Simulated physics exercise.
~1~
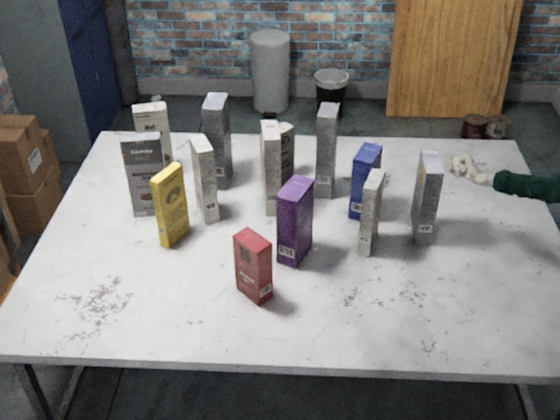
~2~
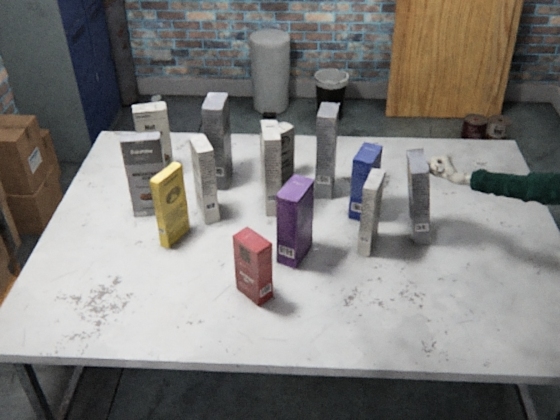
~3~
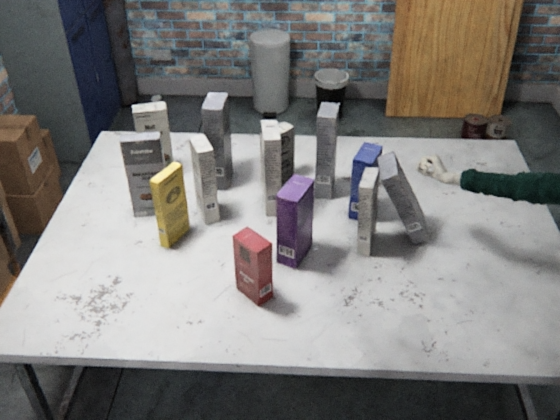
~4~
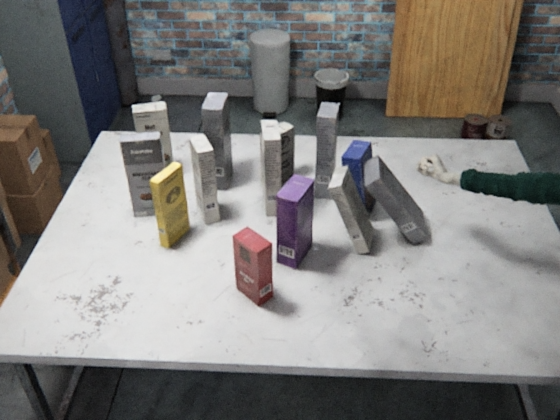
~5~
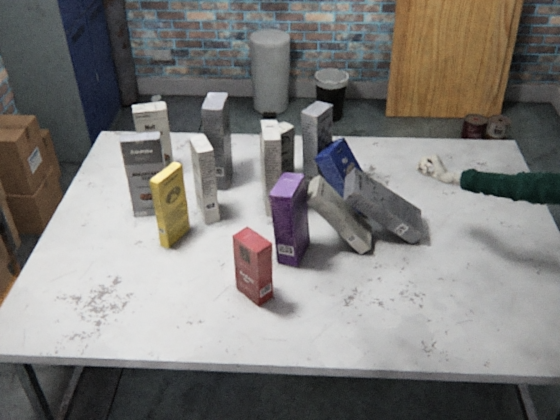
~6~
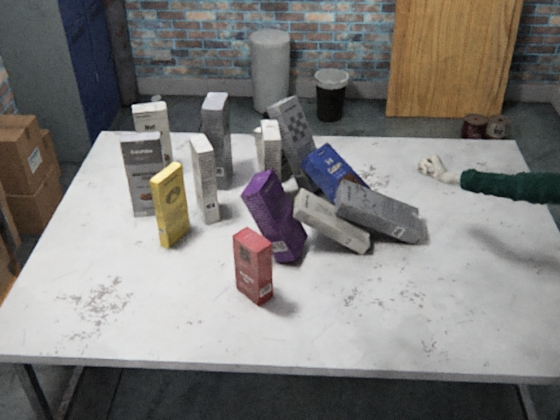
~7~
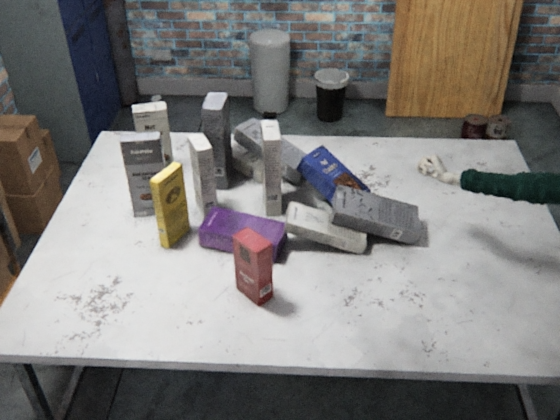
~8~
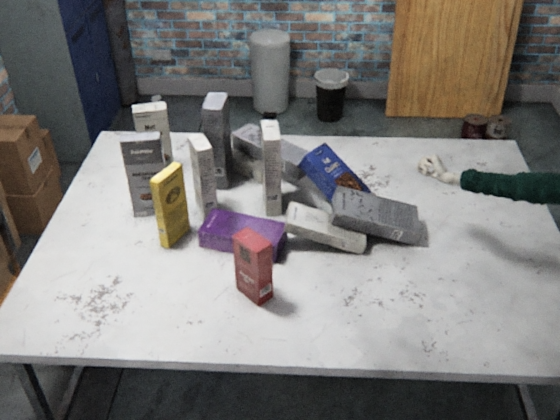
The clip opens on a pale tabletop crowded with upright boxes, as a green-sleeved arm reaches in from the right and tips the rightmost grey box to the left. It leans into its neighbours, and a pale box and the blue box start to tilt left. Those two sink further as the grey box drops onto its side, and the purple box and a grey box at the back begin leaning too. The purple box falls flat behind the red one. At the end, five boxes are toppled, some propped together, while the yellow and red boxes still stand.
